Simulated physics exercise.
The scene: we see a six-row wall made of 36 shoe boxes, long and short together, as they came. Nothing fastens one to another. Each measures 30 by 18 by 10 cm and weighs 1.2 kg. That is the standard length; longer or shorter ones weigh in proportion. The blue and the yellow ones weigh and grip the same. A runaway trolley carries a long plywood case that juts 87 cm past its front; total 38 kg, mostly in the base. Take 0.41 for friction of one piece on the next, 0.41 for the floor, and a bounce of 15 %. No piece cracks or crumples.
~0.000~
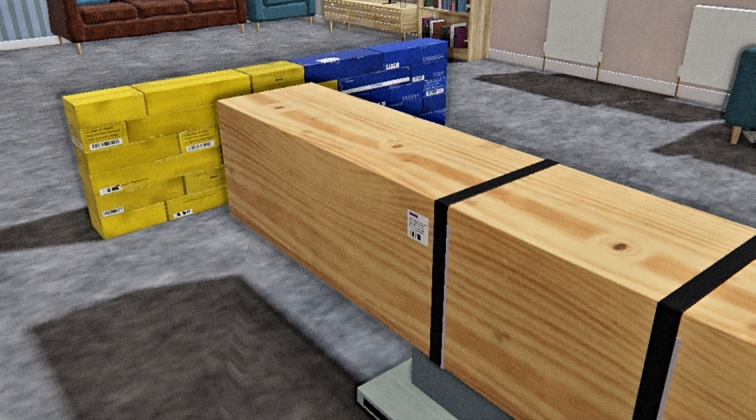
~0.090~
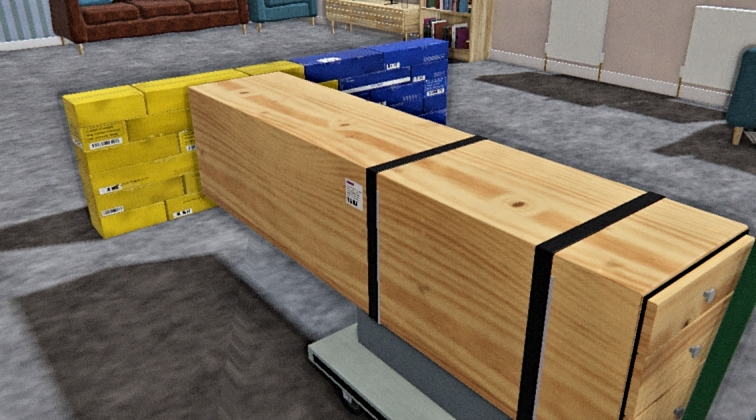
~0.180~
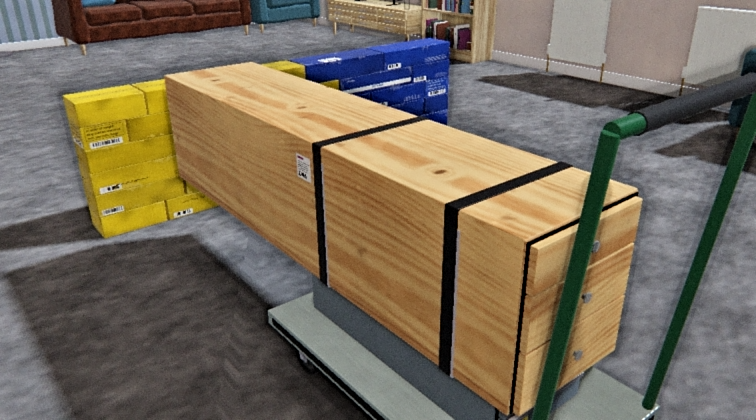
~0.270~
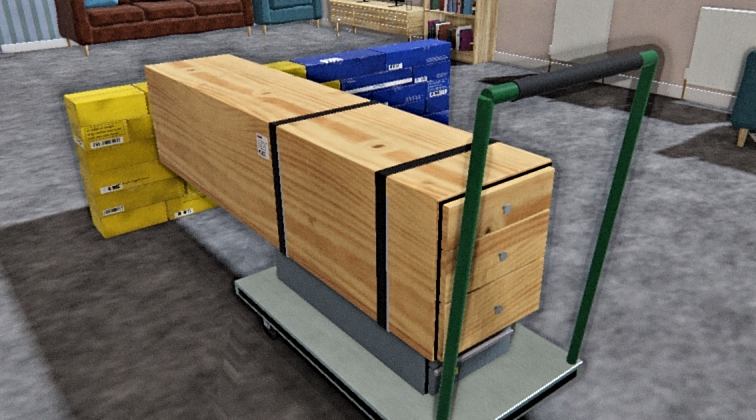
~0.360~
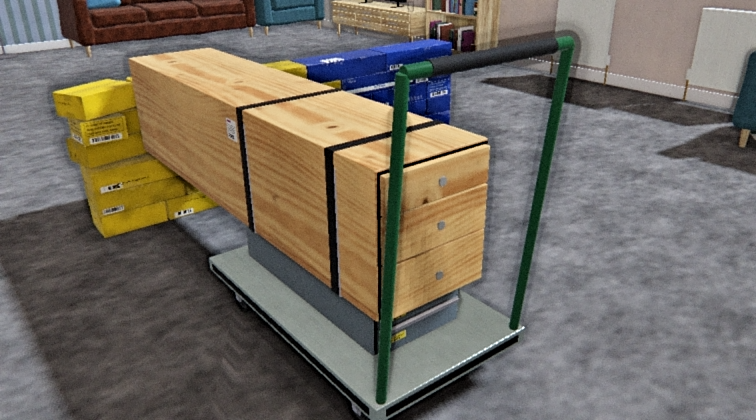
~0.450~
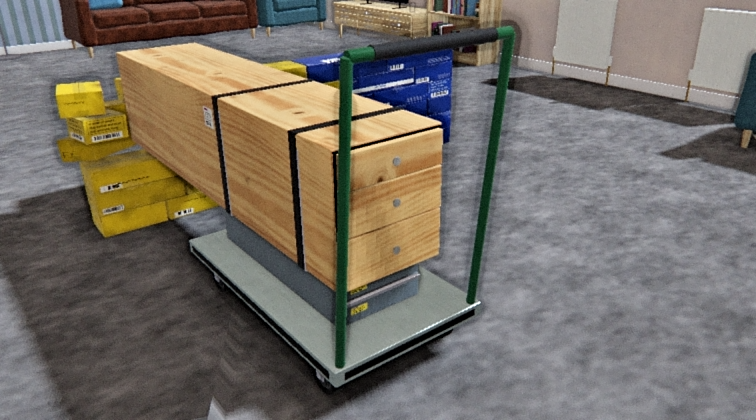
The video shows a long wooden crate strapped on a green-handled platform trolley moving away across a grey floor toward a low wall of yellow and blue boxes, then pushing into it and shifting several yellow boxes out of line.
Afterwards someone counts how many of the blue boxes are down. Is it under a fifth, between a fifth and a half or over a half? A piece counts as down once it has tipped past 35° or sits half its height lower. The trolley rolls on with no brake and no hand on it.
It comes to less than a fifth.
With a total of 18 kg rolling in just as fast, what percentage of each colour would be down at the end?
In that case blue 0, yellow 30 per cent.
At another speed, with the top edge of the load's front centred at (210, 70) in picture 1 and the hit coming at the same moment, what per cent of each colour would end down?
Then blue 0, yellow 50 per cent.
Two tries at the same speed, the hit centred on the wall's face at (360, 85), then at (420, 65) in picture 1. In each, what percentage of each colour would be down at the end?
Blue 60 then 60, yellow 0 then 0 per cent.
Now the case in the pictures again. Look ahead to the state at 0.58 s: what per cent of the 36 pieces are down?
15 per cent by then.
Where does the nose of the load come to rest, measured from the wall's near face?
Roughly 165 cm.
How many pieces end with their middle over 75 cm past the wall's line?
Roughly 8 of them.
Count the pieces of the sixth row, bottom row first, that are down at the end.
2 from that row.
After 0.58 s, load 51 cm past the wall's line, still rolling; none of the 15 blue boxes down (6 of 36 in all colours); top blue box unmoved; top yellow box leaning 29°, 9 cm lower.
After 0.86 s, load 1.00 m past the wall's line, still rolling; none of the 15 blue boxes down (7 of 36 in all colours); top blue box unmoved; top yellow box leaning 21°, 42 cm lower.
After 1.10 s, load 1.27 m past the wall's line, still rolling; none of the 15 blue boxes down (7 of 36 in all colours); top blue box unmoved; top yellow box leaning 72°, 47 cm lower.
After 1.50 s, load 1.54 m past the wall's line, still rolling; none of the 15 blue boxes down (8 of 36 in all colours); top blue box shifted 8 mm; top yellow box on its side.
At rest (2.3 s), load 1.66 m past the wall's line, stopped; none of the 15 blue boxes down (8 of 36 in all colours); top blue box shifted 10 mm; top yellow box on its side. That is 0 per cent. As the last picture would show them, middles, top blue box near (339, 67), top yellow box near (7, 187).
